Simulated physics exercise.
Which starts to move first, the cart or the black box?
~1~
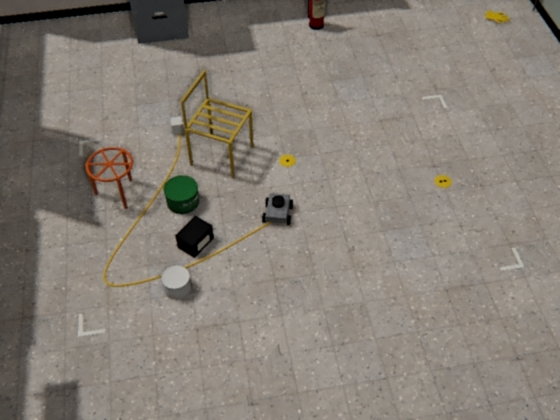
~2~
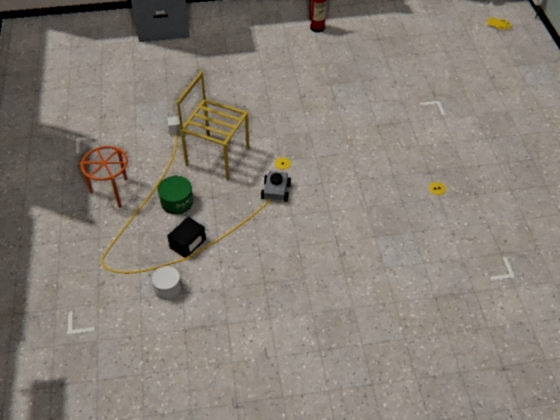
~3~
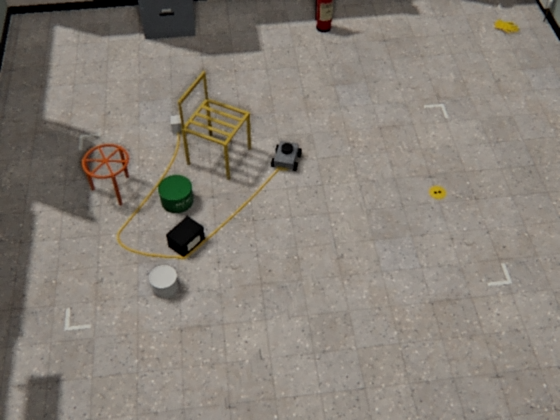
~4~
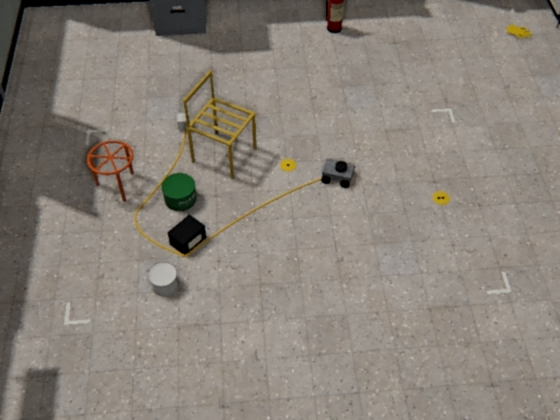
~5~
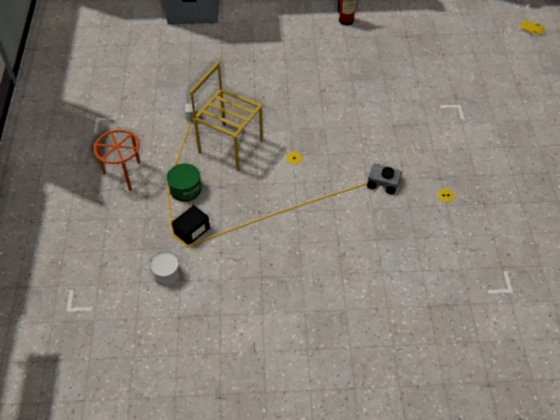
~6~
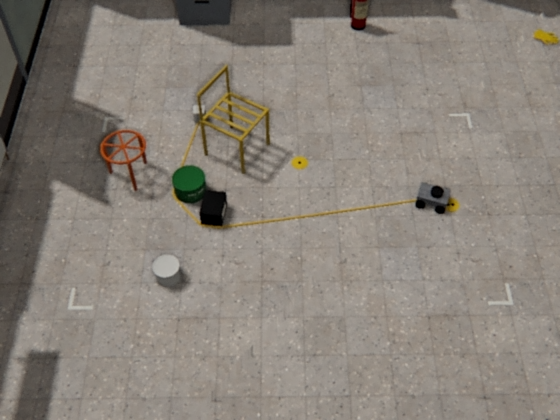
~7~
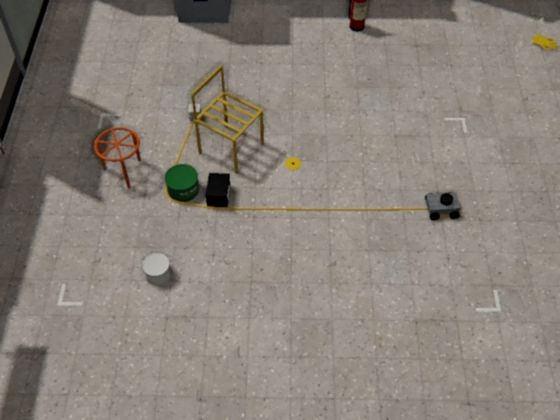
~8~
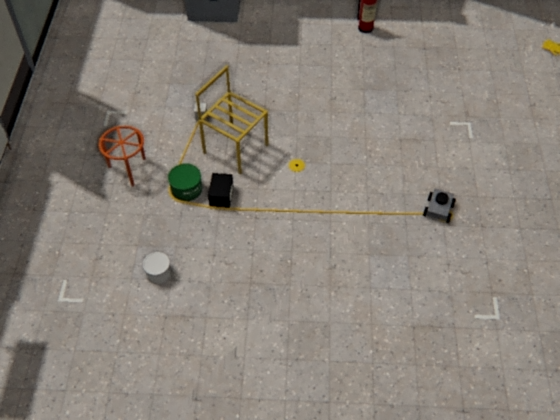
The cart starts to move first, rolling up toward the mark near the chair. The black box only begins to slide later, once the cart has travelled well over to the right.
